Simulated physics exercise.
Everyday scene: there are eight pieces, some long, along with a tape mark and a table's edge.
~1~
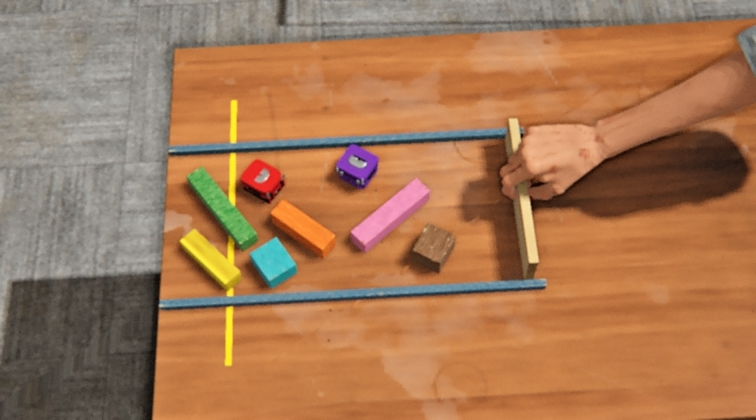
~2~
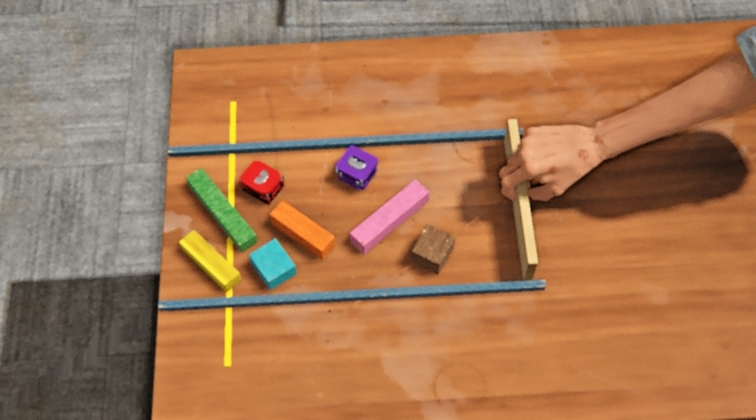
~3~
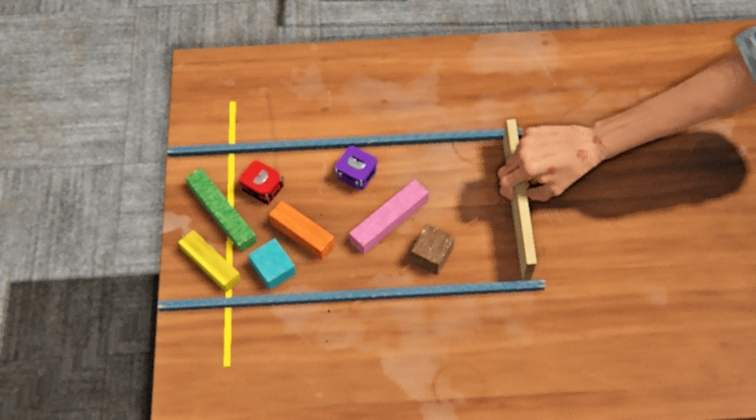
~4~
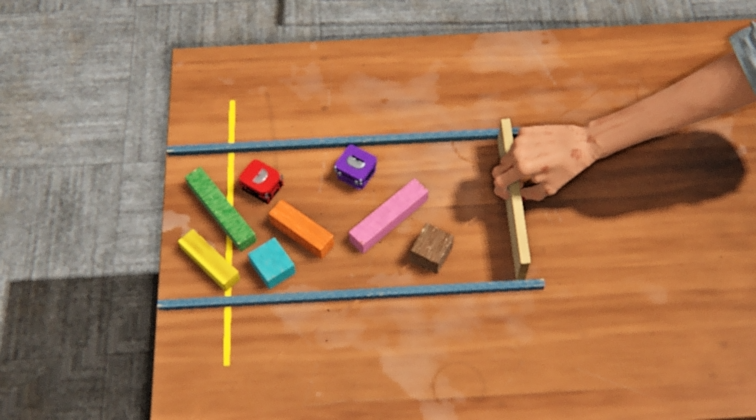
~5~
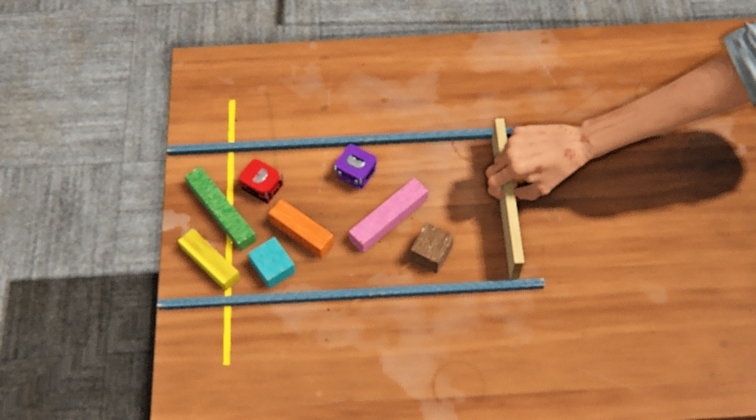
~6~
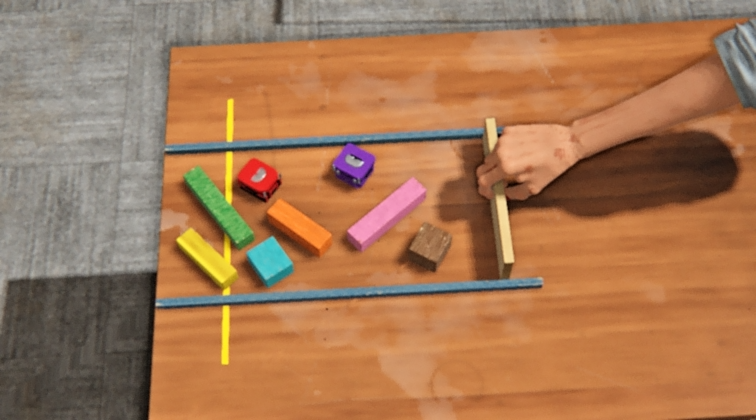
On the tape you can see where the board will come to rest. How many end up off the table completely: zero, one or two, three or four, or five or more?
Fallen: A single one or a pair.
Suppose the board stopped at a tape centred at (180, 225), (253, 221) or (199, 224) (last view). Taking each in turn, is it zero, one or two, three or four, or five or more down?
Counts for the three tries are at least five, none and 5 or more.
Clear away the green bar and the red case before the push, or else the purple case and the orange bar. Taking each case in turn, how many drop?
Result: 1 in the first case, with 1 in the second.
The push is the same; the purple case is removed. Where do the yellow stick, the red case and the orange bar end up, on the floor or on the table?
Yellow stick: Is gone; red case: Is still there; orange bar: Is still there.
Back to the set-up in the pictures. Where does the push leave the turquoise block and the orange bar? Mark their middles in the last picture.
First (175, 282), then (184, 207).
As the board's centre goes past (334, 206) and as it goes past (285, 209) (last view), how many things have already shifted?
At the first spot 6, then 8.
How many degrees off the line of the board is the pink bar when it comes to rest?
Roughly 25 degrees.
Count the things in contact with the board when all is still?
That would be 3 of them.
A little later, none off yet; yellow stick at rest near (207, 259); green bar at rest near (218, 207); red case at rest near (259, 180).
Next, none off yet; yellow stick moving near (200, 263); green bar moving near (212, 209); red case shifted a little near (248, 167).
When it is over, the number that fall off is one or two; down, green bar and yellow stick.
